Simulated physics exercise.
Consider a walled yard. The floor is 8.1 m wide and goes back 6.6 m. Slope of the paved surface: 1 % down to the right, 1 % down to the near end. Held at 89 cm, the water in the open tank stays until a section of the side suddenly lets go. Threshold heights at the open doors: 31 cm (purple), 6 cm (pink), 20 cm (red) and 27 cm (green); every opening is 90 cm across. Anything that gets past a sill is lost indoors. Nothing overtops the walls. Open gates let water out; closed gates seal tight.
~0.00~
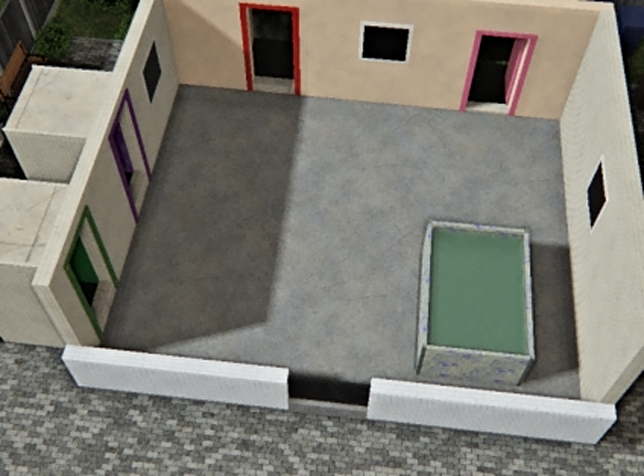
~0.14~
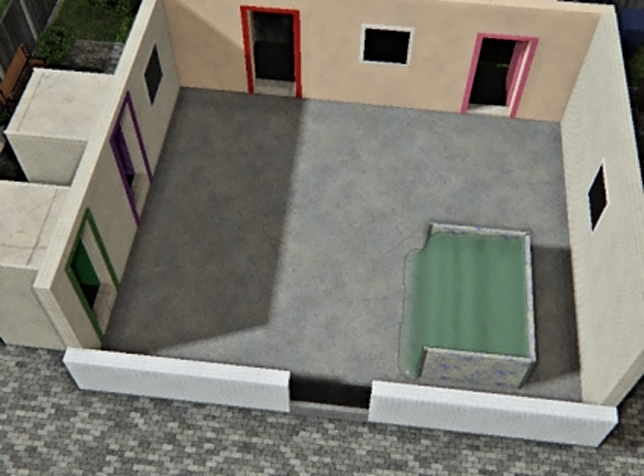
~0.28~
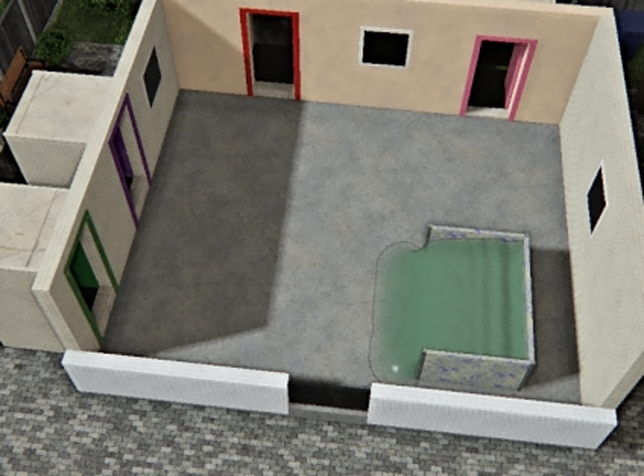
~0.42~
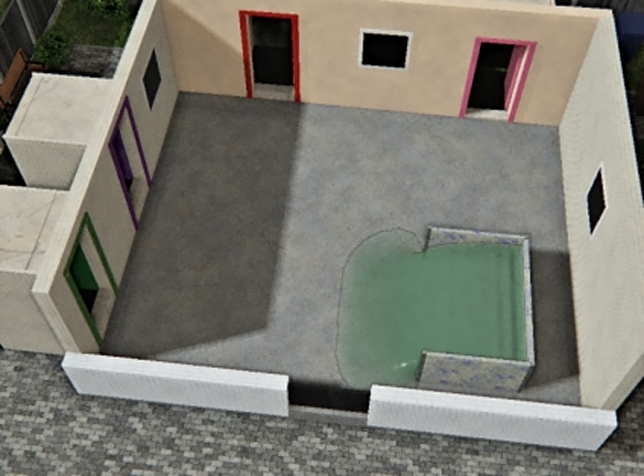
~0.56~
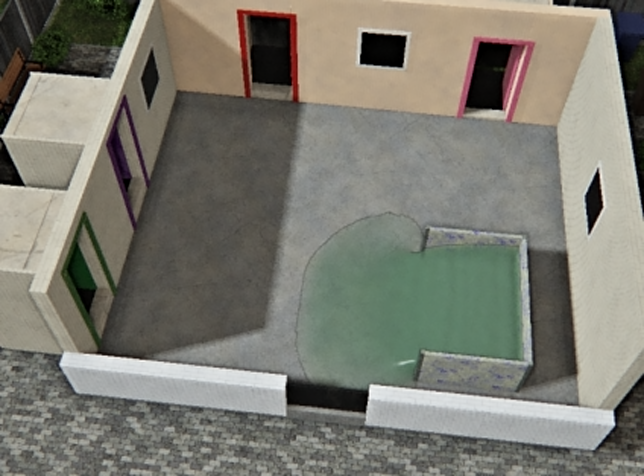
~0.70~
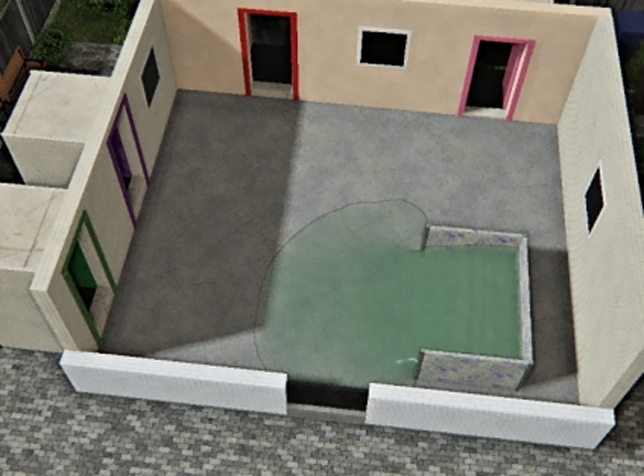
Green water pours from the left side of an open rectangular tank in a walled yard, spreading leftward across the grey floor in a widening rounded sheet that reaches the shaded area and the gap in the low white front wall.
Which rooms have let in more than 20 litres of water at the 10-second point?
Result: The purple door will not let too much through; the pink door will not let too much through; the red door will not let too much through; the green door will let too much through.
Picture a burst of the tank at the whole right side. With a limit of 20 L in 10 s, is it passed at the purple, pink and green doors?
Here's how it goes: Purple falls short, pink exceeds it, green falls short.
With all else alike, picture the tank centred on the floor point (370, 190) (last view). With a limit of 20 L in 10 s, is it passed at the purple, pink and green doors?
For the purple door, the amount is too high; for the pink door, the amount is acceptable; for the green door, the amount is acceptable.
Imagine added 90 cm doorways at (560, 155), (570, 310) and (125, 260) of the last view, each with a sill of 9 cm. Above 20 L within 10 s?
In turn: Above, not over, above.
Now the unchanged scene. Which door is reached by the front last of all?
That would be the pink door, last of all.
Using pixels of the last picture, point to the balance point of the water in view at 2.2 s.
About (289, 298).
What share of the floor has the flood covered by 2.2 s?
55 %.
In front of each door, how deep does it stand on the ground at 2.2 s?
Centimetres: Purple 26 / pink 0 / red 0 / green 43.
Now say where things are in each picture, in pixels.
In the first picture, the open tank at (477, 288) is whole and still, 89 cm deep.
In the second picture, water pours out at (426, 302) and has run 1.3 m, to (421, 251); typically 7 cm deep outside, 89 cm at the open tank's back.
In the third picture, the front is at (401, 246), 1.5 m from the gap at (425, 306); 1.9 m2 of floor is under water; 84 cm left at the back of the open tank.
In the fourth picture, the front is at (382, 236), 1.8 m from the gap at (424, 309); 4.0 m2 of floor is under water; 76 cm left at the back of the open tank.
In the fifth picture, water pours out at (422, 310) and has run 2.2 m, to a hidden place; typically 11 cm deep outside, 74 cm at the open tank's back.
In the sixth picture, the front is at (261, 343), 2.8 m from the gap at (422, 309); 9.4 m2 of floor is under water; 68 cm left at the back of the open tank.
After 1.4 s water covers 45 % of the floor and is deepest (30 cm) near (117, 287); purple door not reached, pink door not reached, red door not reached, green door 18 cm at the sill, 0 L in.
After 2.2 s water covers 55 % of the floor and is deepest (54 cm) near (92, 371); purple door 26 cm at the sill, 0 L in, pink door not reached, red door not reached, green door 43 cm at the sill, 13 L in.
After 3.5 s water covers 65 % of the floor and is deepest (32 cm) near (177, 92); purple door 19 cm at the sill, 0 L in, pink door not reached, red door 5 cm at the sill, 0 L in, green door 28 cm at the sill, 75 L in.
After 6.0 s water covers 70 % of the floor and is deepest (16 cm) near (293, 109); purple door 7 cm at the sill, 0 L in, pink door not reached, red door 16 cm at the sill, 0 L in, green door 9 cm at the sill, 78 L in.
After 10.0 s water covers 100 % of the floor and is deepest (17 cm) near (557, 189); purple door 5 cm at the sill, 0 L in, pink door 4 cm at the sill, 0 L in, red door 4 cm at the sill, 0 L in, green door 3 cm at the sill, 78 L in.
